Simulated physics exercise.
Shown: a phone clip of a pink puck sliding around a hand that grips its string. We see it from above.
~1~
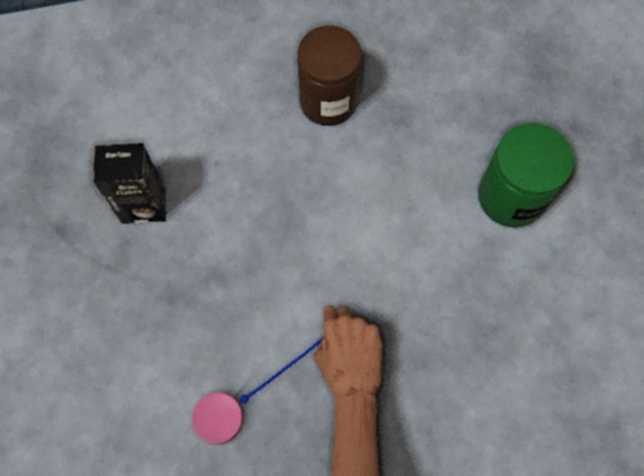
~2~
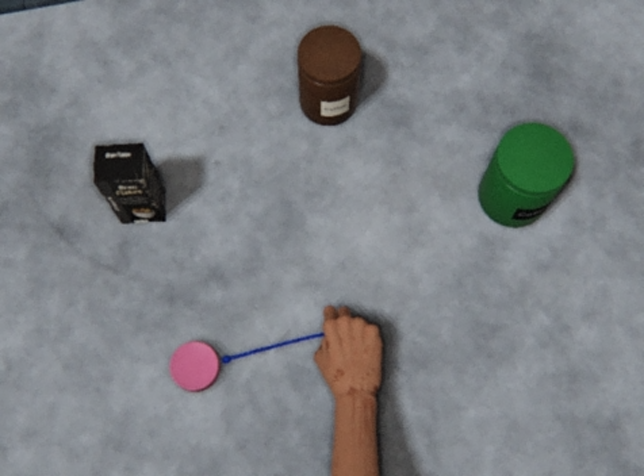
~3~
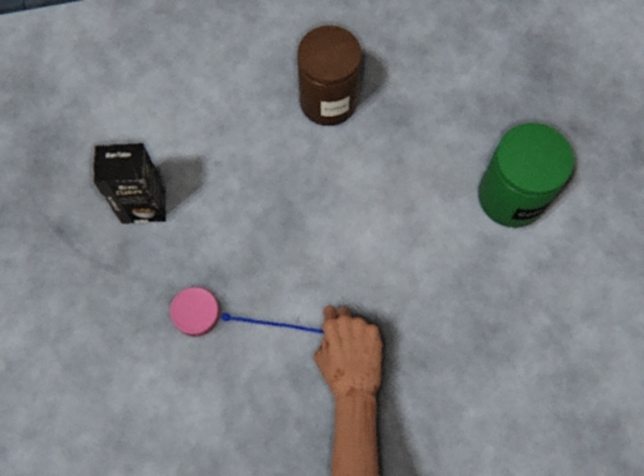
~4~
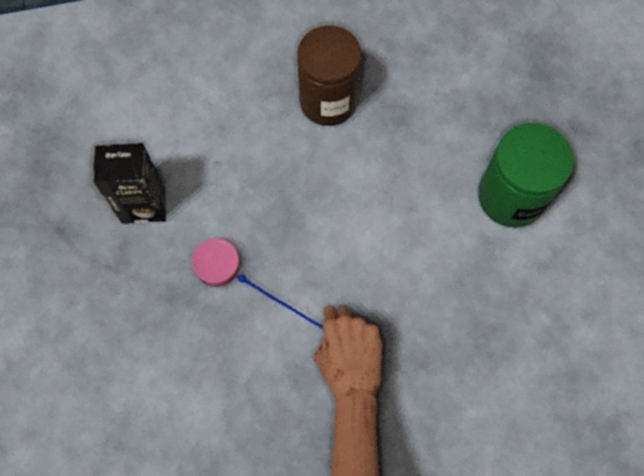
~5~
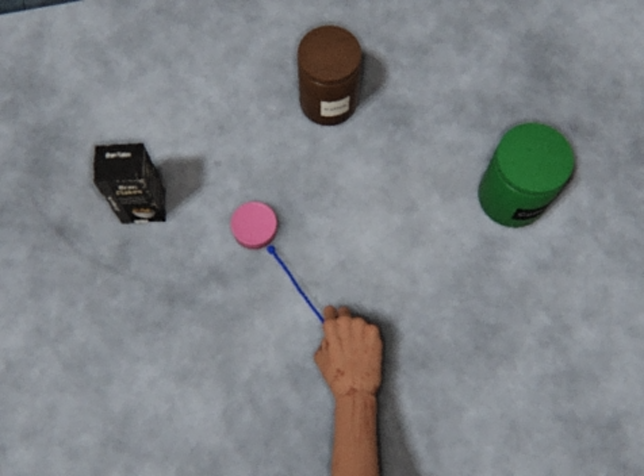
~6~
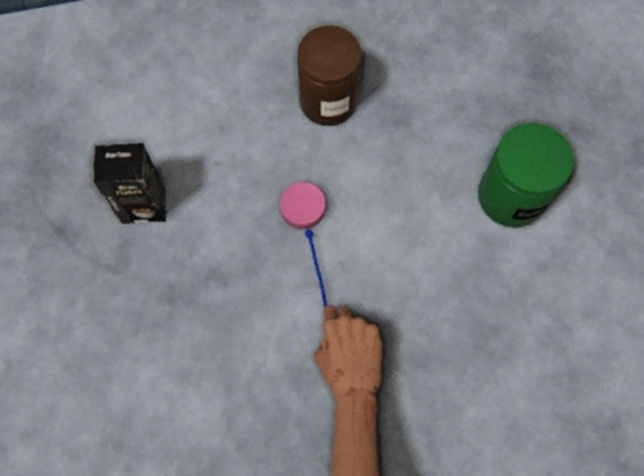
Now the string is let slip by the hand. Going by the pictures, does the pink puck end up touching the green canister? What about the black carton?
From what I can tell, the green canister is touched, the black carton is never touched.
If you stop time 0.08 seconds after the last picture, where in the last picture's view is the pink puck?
At that time it is around pixel (403, 198).
Then, 0.08 s on from there, puck near (403, 199).
Then, 0.20 s on from there, puck near (461, 197); green canister pushed aside.
In the end, puck near (461, 198); green canister pushed aside. The green canister takes the knock and the black carton stays untouched.
